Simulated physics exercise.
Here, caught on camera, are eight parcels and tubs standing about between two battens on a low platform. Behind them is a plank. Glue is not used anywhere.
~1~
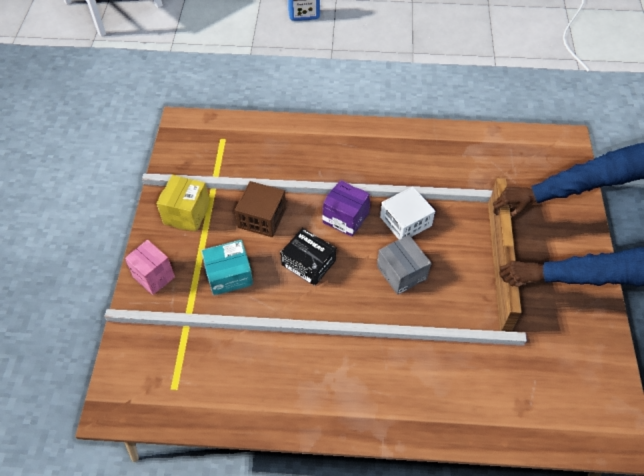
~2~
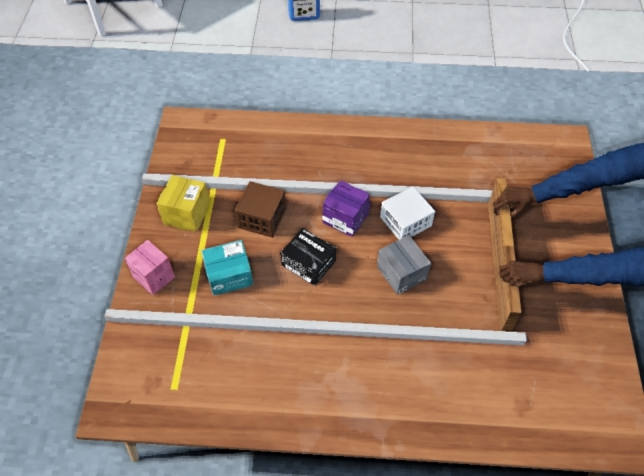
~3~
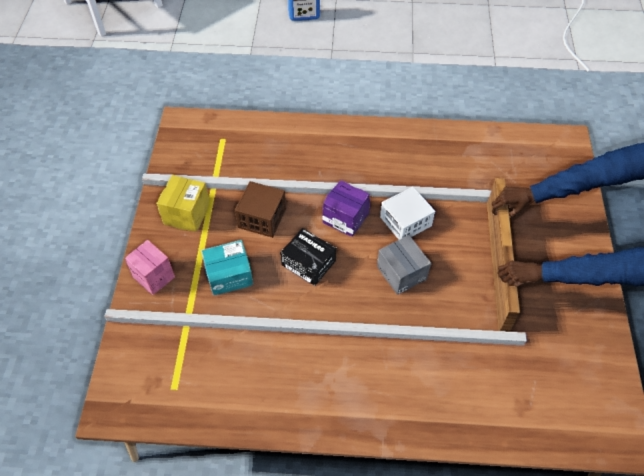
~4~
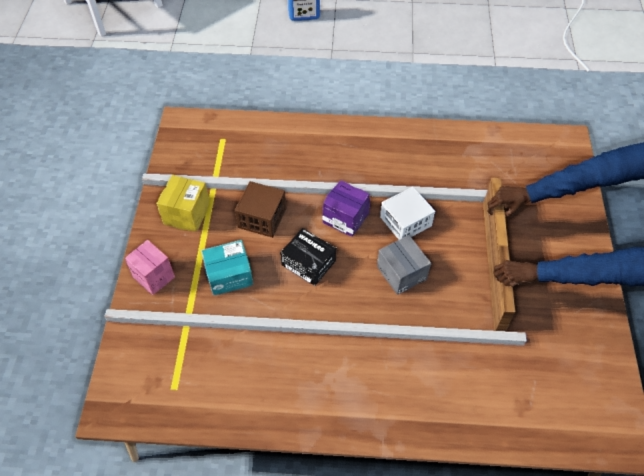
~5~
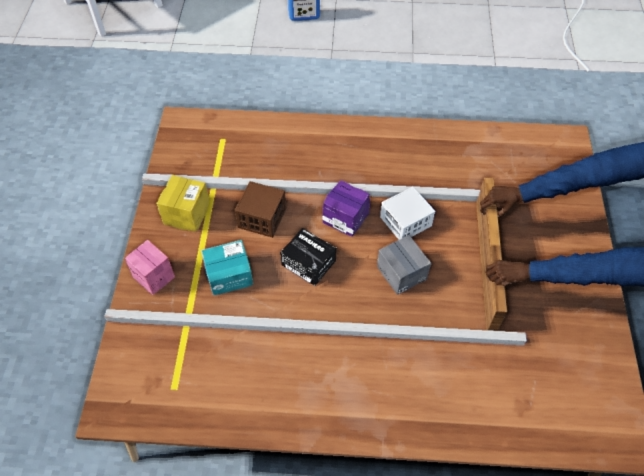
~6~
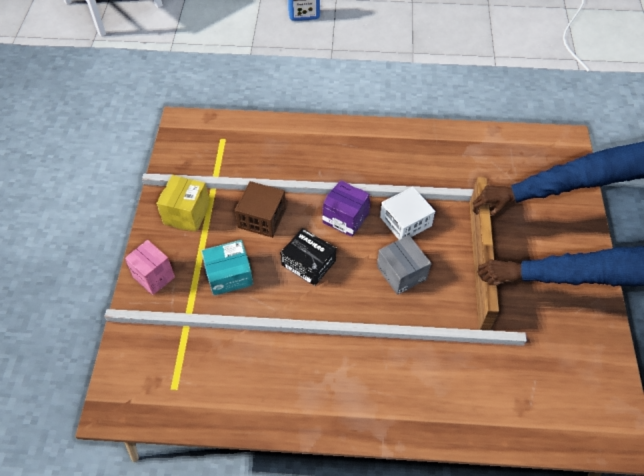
A wooden plank, gripped by two hands in blue sleeves at the right, stands across two pale battens on a brown wooden platform, seen from above by a still camera. Between the battens sit yellow, brown, purple and white boxes behind pink, turquoise, black and grey ones, with yellow tape crossing at left. The hands slide the plank slightly left, while the eight boxes stay still.
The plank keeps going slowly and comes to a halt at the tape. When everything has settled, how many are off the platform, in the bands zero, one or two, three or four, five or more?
Off the platform: Three or four.
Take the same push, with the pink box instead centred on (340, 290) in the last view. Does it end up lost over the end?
Set there, the object keeps its spot.
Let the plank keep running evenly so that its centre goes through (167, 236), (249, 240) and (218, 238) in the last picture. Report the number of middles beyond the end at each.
First 6, then 2, then 3.
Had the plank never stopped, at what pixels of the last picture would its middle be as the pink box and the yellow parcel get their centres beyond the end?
Pink box over the end: About (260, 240). Yellow parcel over the end: About (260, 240).
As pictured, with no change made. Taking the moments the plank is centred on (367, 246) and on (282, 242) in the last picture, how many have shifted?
The counts are 4 and 8.
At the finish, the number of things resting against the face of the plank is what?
It touches 2.
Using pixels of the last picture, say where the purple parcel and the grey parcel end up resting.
Result: One about (154, 193), other about (182, 242).
Early on, none off yet; pink box at rest near (150, 268); yellow parcel at rest near (184, 204); turquoise parcel at rest near (228, 268).
Finally, the number that fall off is three or four; lost, brown crate, turquoise parcel, yellow parcel and pink box.
